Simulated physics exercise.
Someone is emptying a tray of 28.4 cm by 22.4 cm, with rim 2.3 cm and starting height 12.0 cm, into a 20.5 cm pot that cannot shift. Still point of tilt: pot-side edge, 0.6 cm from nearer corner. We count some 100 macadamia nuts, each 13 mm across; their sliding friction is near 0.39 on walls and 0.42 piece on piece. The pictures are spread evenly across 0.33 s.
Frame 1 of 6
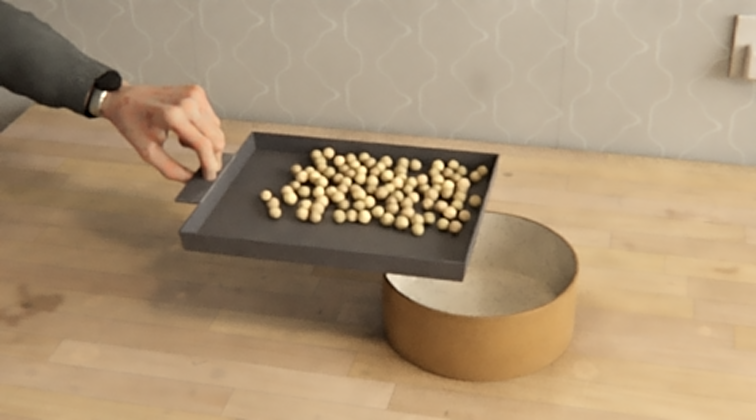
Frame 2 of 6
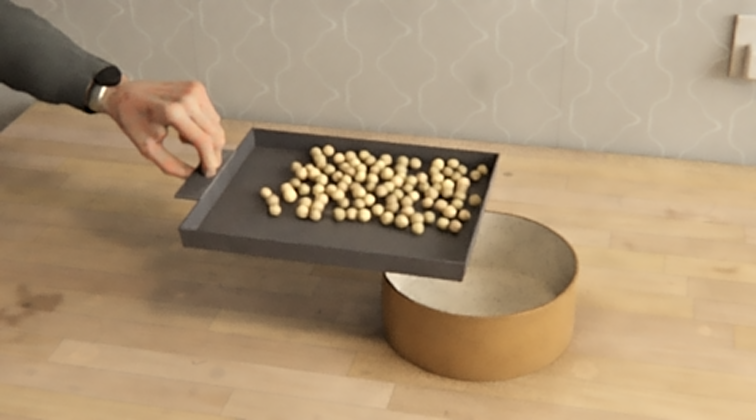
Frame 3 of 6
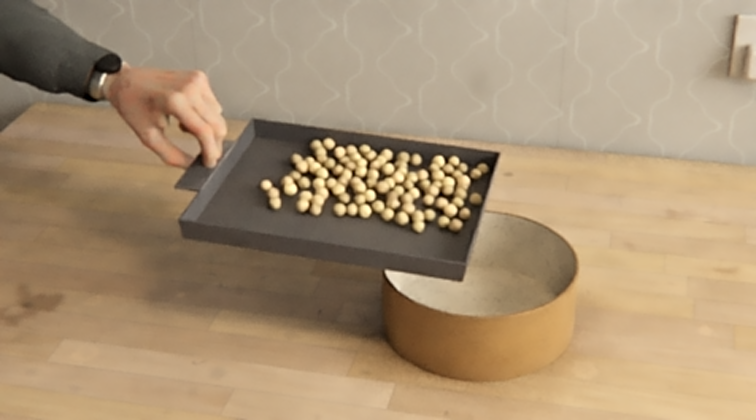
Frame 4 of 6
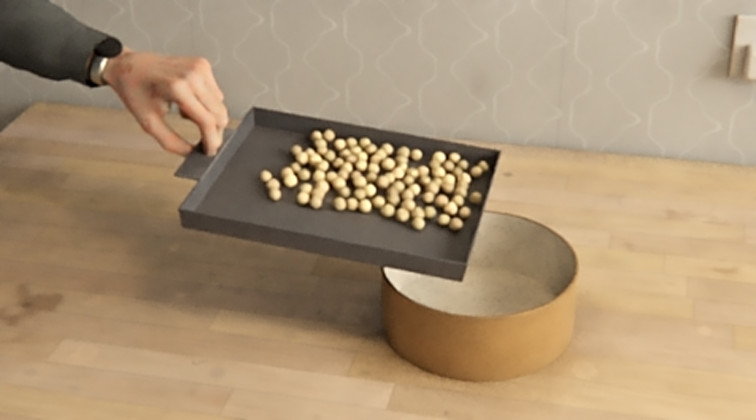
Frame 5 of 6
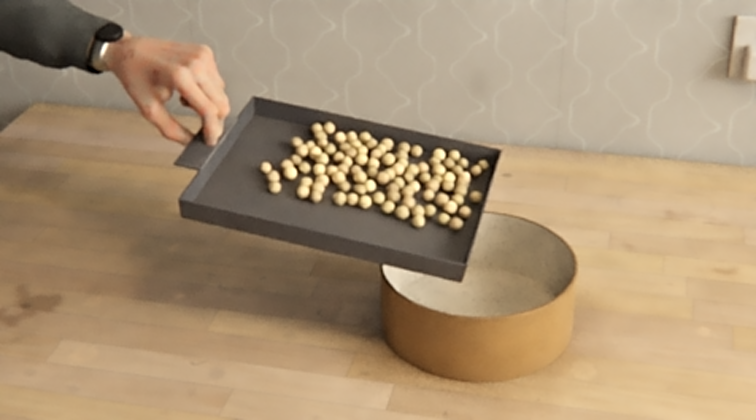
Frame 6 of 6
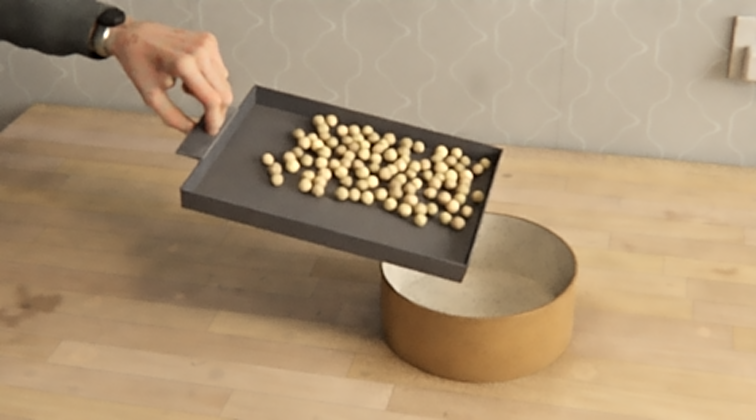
The clip opens on a hand gripping the left end of a dark, nearly level tray of small round tan nuts, beside a round pot on a wooden counter. The hand slowly raises that end, tilting the tray gently down toward the right, while the nuts stay clustered in place.
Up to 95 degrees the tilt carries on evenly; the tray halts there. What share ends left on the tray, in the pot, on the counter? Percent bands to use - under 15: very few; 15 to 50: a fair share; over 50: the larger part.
Tray - very few, pot - the larger part, counter - a fair share.
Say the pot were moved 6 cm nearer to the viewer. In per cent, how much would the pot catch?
70 %.
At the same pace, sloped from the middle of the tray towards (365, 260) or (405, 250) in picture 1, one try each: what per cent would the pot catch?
0 and 0 %.
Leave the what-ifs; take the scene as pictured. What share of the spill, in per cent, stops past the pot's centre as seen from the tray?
Some 100 per cent of the spill lies beyond the centre.
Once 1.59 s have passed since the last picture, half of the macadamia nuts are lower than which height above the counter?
The halfway mark is near 18 cm.
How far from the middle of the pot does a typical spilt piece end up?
Roughly 20 cm from the centre.
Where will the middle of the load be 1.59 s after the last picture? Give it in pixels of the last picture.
I reckon close to (493, 174).
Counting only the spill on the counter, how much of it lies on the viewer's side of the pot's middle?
About 80 per cent.
Then, 0.95 s after the last picture, tilt 50 degrees; the tray holds 100 %, the pot 0 %.
Then, 1.59 s after the last picture, tilt 76 degrees; the tray holds 100 %, the pot 0 %.
Then, 2.27 s after the last picture, tilt 95 degrees; the tray holds 20 %, the pot 45 %.
In the end, tray 0 %, pot 65 %, counter 35 %.
